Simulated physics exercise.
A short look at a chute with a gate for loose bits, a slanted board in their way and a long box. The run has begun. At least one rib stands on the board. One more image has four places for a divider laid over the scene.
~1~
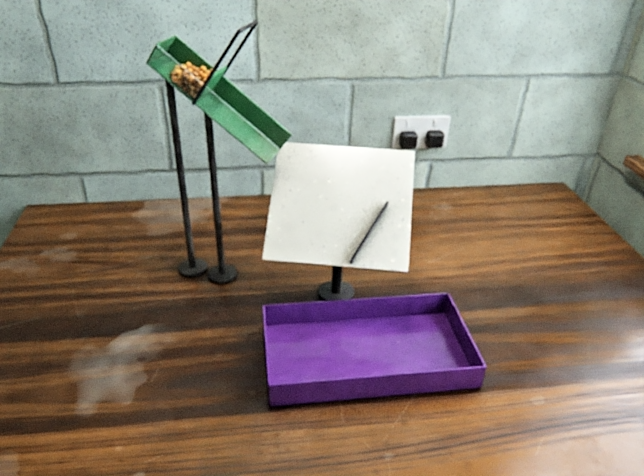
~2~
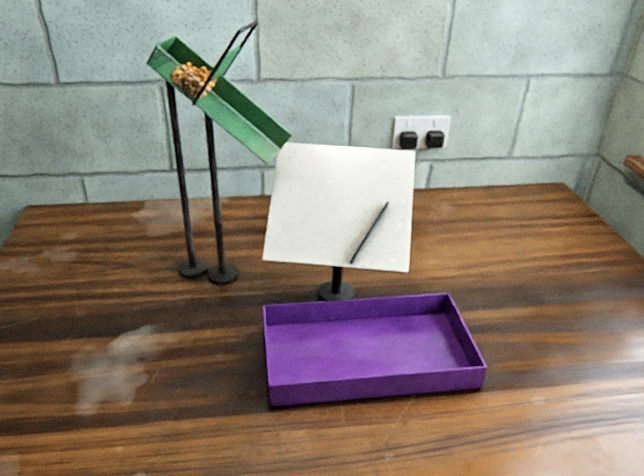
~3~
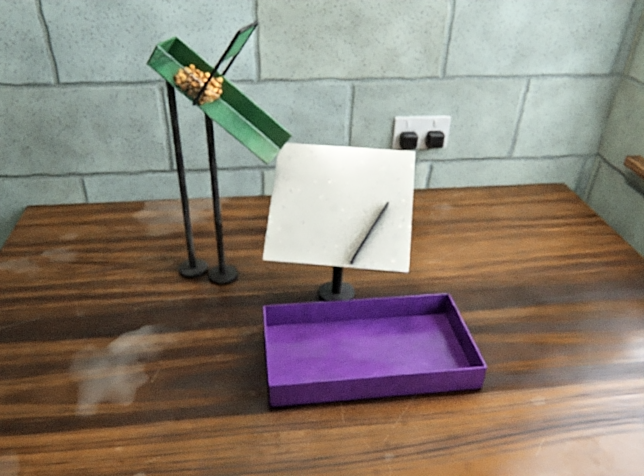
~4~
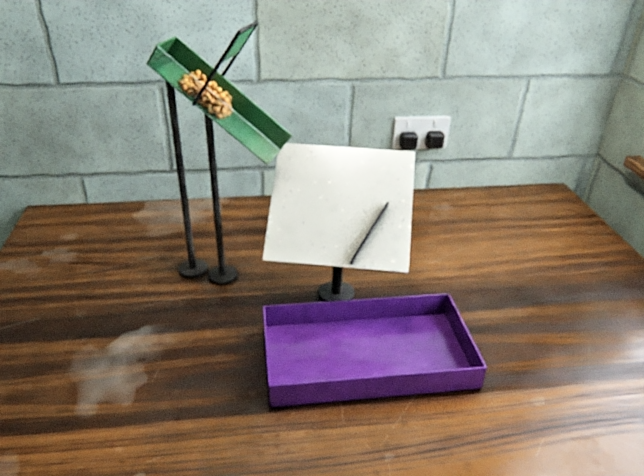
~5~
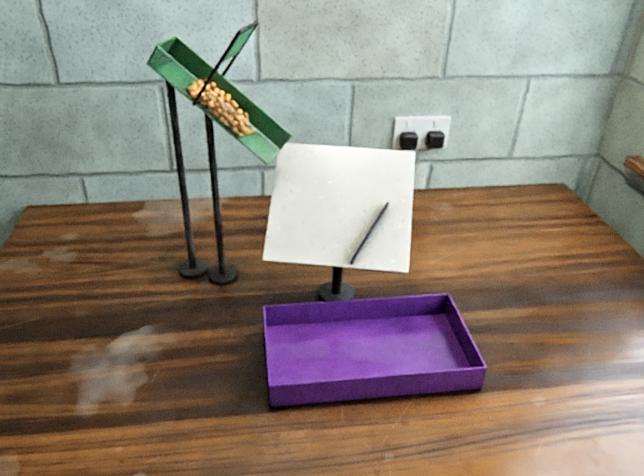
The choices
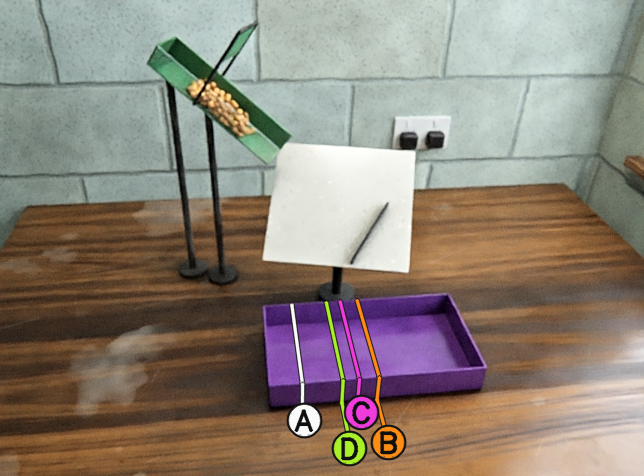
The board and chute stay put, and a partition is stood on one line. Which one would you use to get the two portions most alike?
I would pick line D.
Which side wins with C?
More lands on the left.
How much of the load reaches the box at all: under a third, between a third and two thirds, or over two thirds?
It is over two thirds.
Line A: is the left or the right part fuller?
More lands on the right.
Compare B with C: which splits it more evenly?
Here it is line C.
On the marked copy, line A crosses the front rim at (302, 383); line B crosses the front rim at (379, 376); line C crosses the front rim at (359, 378); line D crosses the front rim at (343, 379).
With A, of what is caught, about a tenth on the left of the divider, almost all on the right.
With B, of what is caught, every piece on the left of the divider, not one piece on the right.
With C, of what is caught, the larger part on the left of the divider, about a tenth on the right.
With D, of what is caught, roughly two thirds on the left of the divider, roughly a third on the right.
